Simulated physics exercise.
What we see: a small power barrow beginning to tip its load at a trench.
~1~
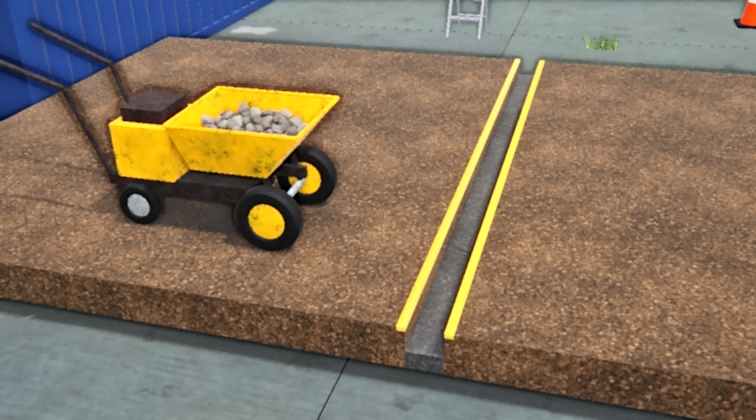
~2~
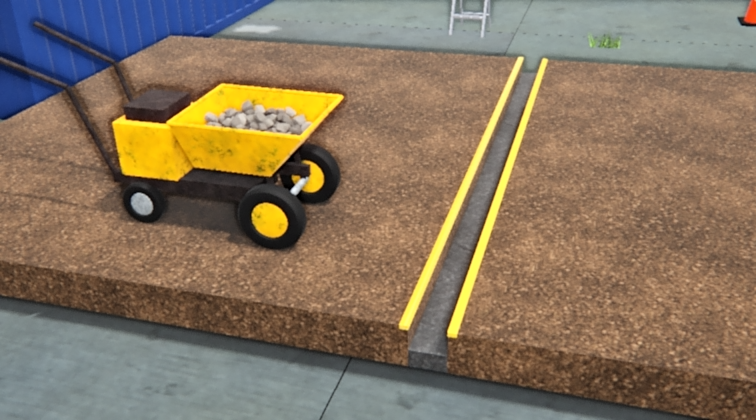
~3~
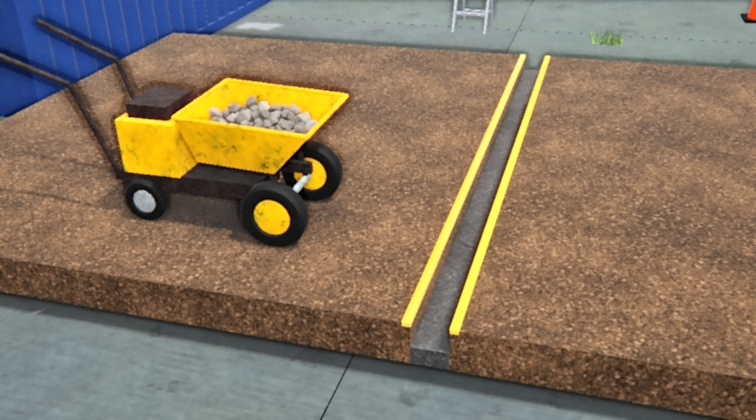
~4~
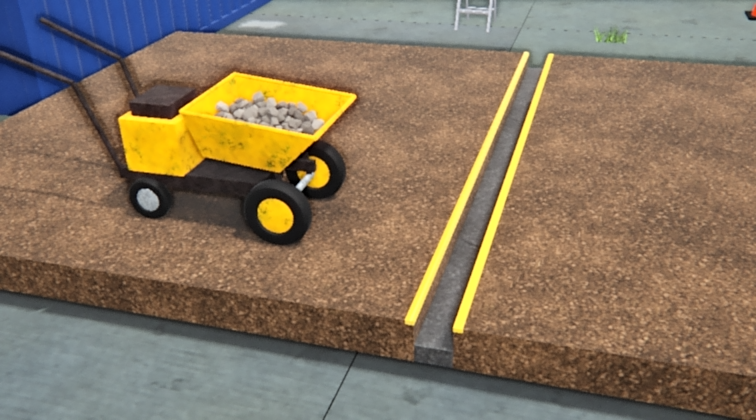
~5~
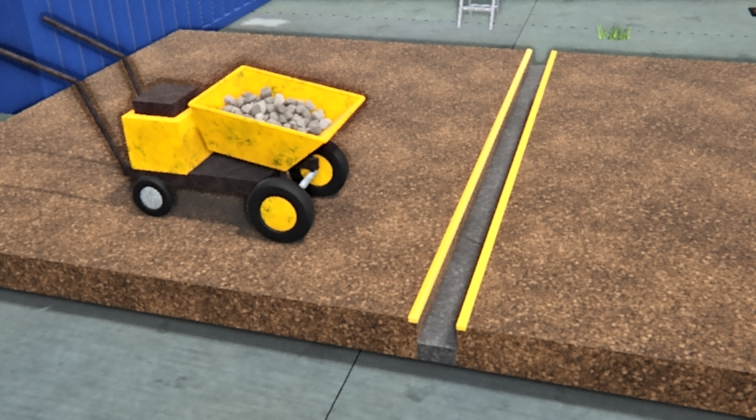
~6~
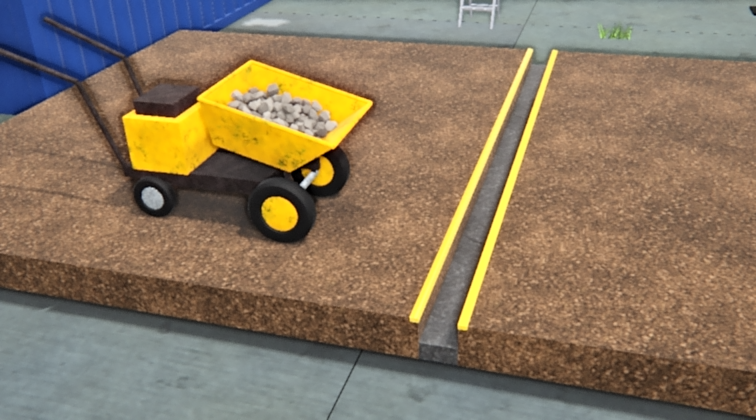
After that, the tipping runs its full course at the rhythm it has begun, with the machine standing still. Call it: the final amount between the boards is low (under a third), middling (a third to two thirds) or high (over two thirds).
Low.
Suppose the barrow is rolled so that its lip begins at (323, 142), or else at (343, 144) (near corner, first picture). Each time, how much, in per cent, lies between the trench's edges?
The first gives 40 %, the second 60 %.
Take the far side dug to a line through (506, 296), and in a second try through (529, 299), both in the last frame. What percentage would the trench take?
First one: 10 per cent; second one: 10 per cent.
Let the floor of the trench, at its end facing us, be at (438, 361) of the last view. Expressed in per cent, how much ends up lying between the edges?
I'd put it at about 10 in a hundred.
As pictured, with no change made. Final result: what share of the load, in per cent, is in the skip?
Roughly 35 in a hundred.
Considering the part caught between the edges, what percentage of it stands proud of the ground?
Estimate: Near 0 in a hundred.
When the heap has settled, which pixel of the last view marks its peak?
I'd put the summit somewhere around pixel (411, 226).
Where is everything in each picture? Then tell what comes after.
Lip of the skip at (297, 139), level; top of the load at (253, 130), broken stones; first edge of the trench at (415, 293); far edge at (461, 300), the trench under half as wide as the skip, and about half as deep as wide, in the first picture.
Lip of the skip at (301, 138), level; top of the load at (256, 128), in the second picture.
Lip of the skip at (307, 137), tipped barely; top of the load at (257, 116), in the third picture.
Lip of the skip at (315, 139), tipped a little; top of the load at (252, 113), in the fourth picture.
Lip of the skip at (325, 141), tipped a little; top of the load at (256, 111), in the fifth picture.
Lip of the skip at (333, 146), tipped clearly; top of the load at (259, 106); first edge of the trench at (428, 284); far edge at (474, 291), in the sixth picture.
Soon, skip tipped steeply; all in the skip.
A while on, skip tipped right over; most in the skip; about a quarter short of the trench; a stray few in or heaped over the trench.
Towards the end, skip tipped right over; about a third in the skip; about half short of the trench; a small part in or heaped over the trench.
Finally, skip tipped right over; about a third in the skip; about half short of the trench; a small part in or heaped over the trench; none beyond it.
